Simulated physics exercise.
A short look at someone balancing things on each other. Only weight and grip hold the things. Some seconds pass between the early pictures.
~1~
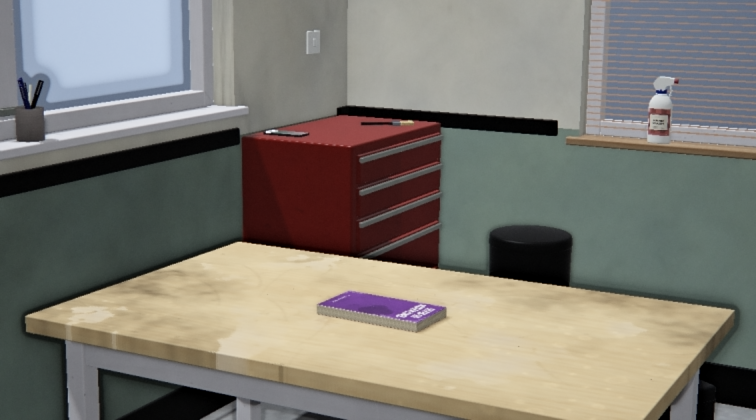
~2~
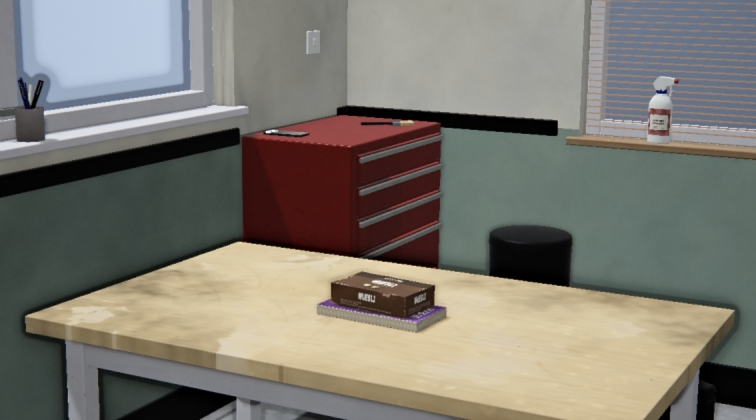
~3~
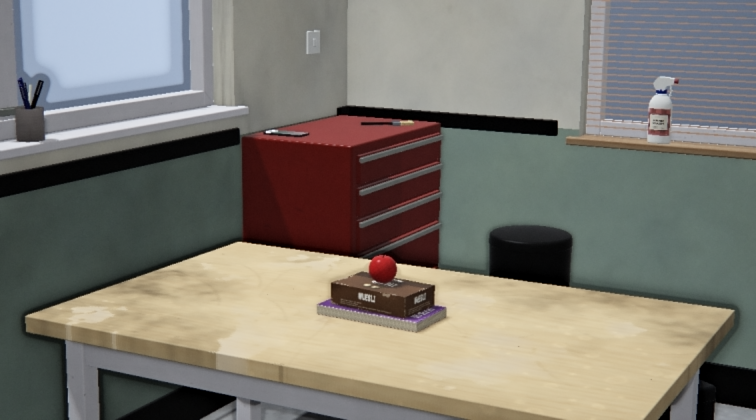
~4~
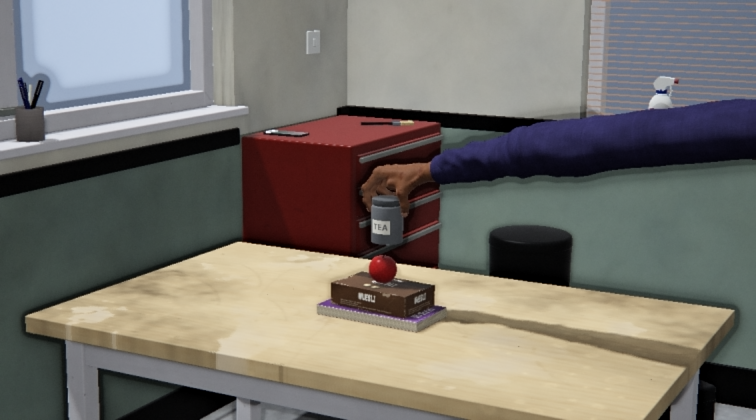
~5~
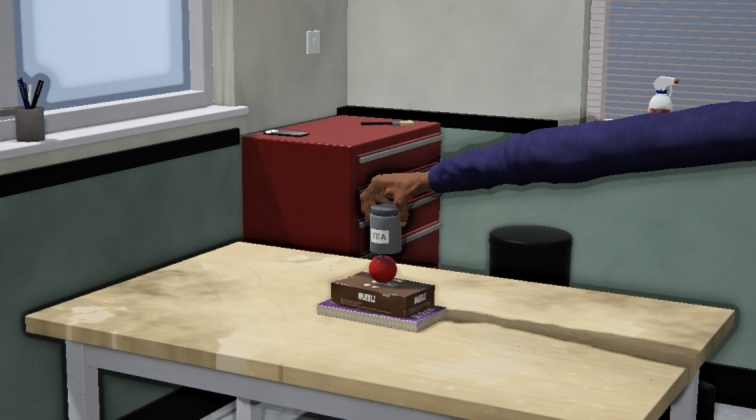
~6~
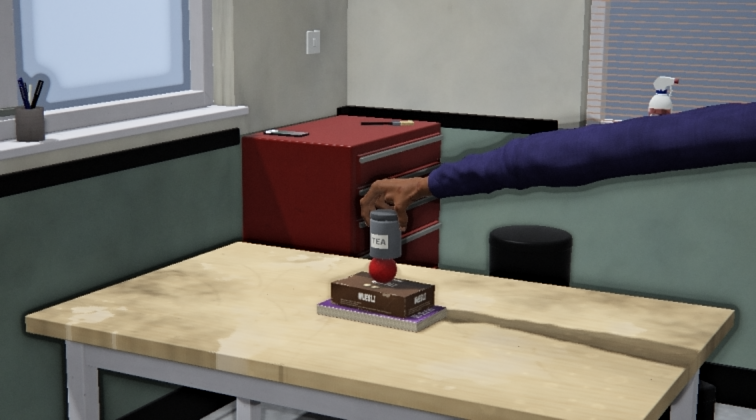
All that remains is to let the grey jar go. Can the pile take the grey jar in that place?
As it turns out, it gives way.
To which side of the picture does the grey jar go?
It goes to the right.
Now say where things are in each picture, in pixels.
In the first picture, the last thing is not in view yet; purple book (381, 310).
In the second picture, the last thing is not in view yet; brown packet (383, 294).
In the third picture, the last thing is not in view yet; red apple (383, 269).
In the fourth picture, coming down; grey jar (387, 220); purple book (381, 310).
In the fifth picture, coming down; grey jar (386, 229); brown packet (383, 294).
In the sixth picture, set down, still held; grey jar (386, 234); red apple (383, 269).
Then, 0.50 s after the last picture, grey jar now fallen.
Then, 0.60 s after the last picture, things are still on the move.
Then, 0.70 s after the last picture, as before.
Then, 1.10 s after the last picture, nothing new.
At rest, fallen, grey jar; the other 3 in place. Seen from the same camera at the end, grey jar near (491, 320). The pile loses its balance.
